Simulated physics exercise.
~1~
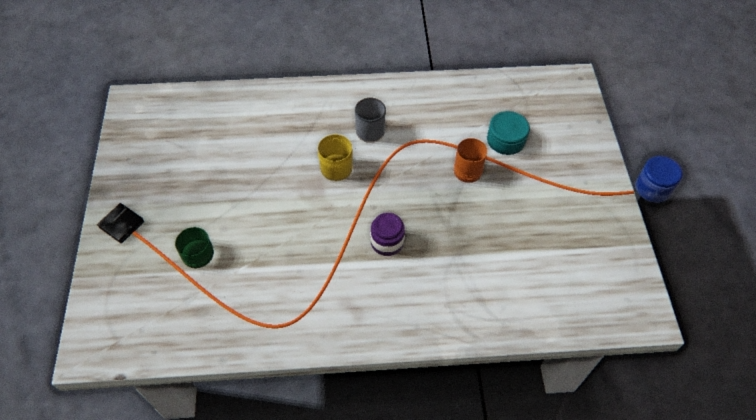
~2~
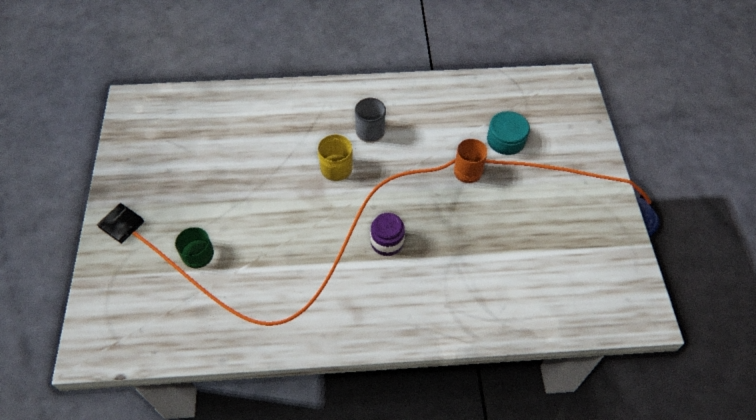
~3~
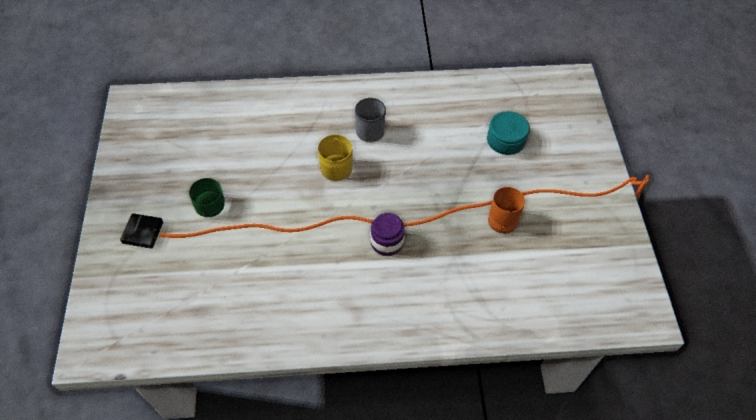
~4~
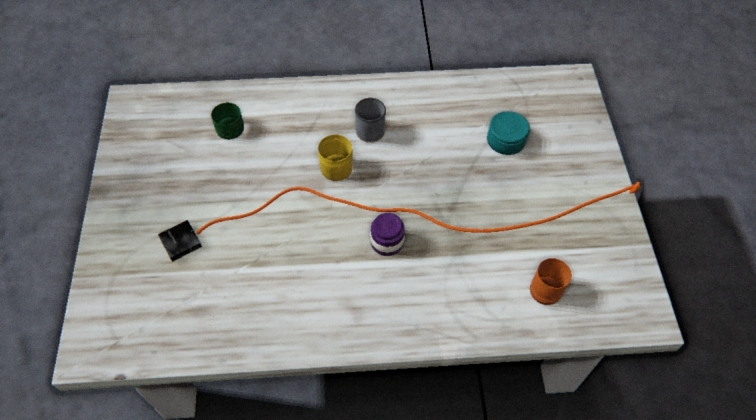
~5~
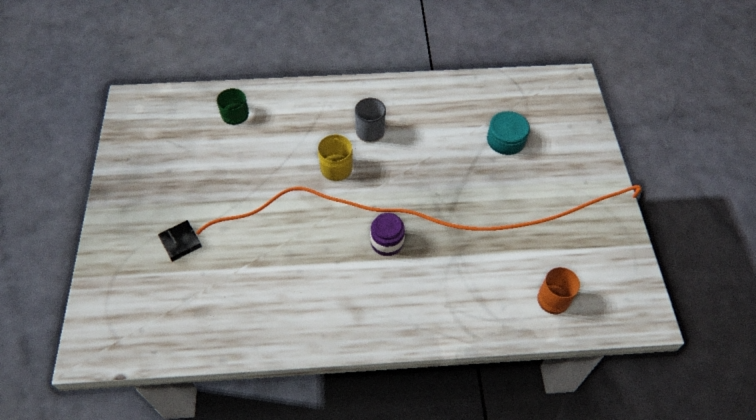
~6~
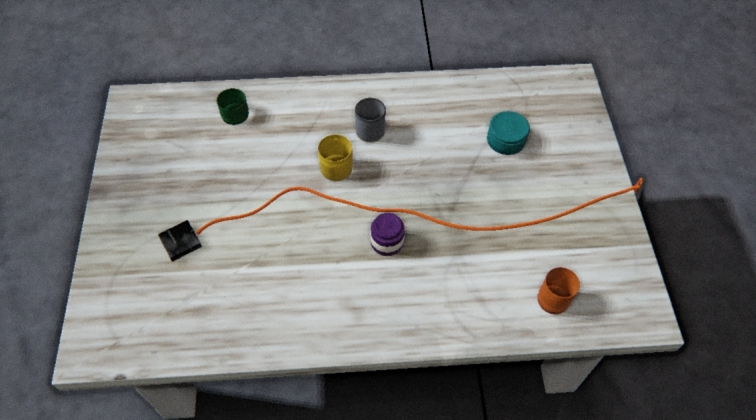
Blue tub dropping off a table's right edge, its orange cord dragging the black box right and sweeping green and orange cups apart.
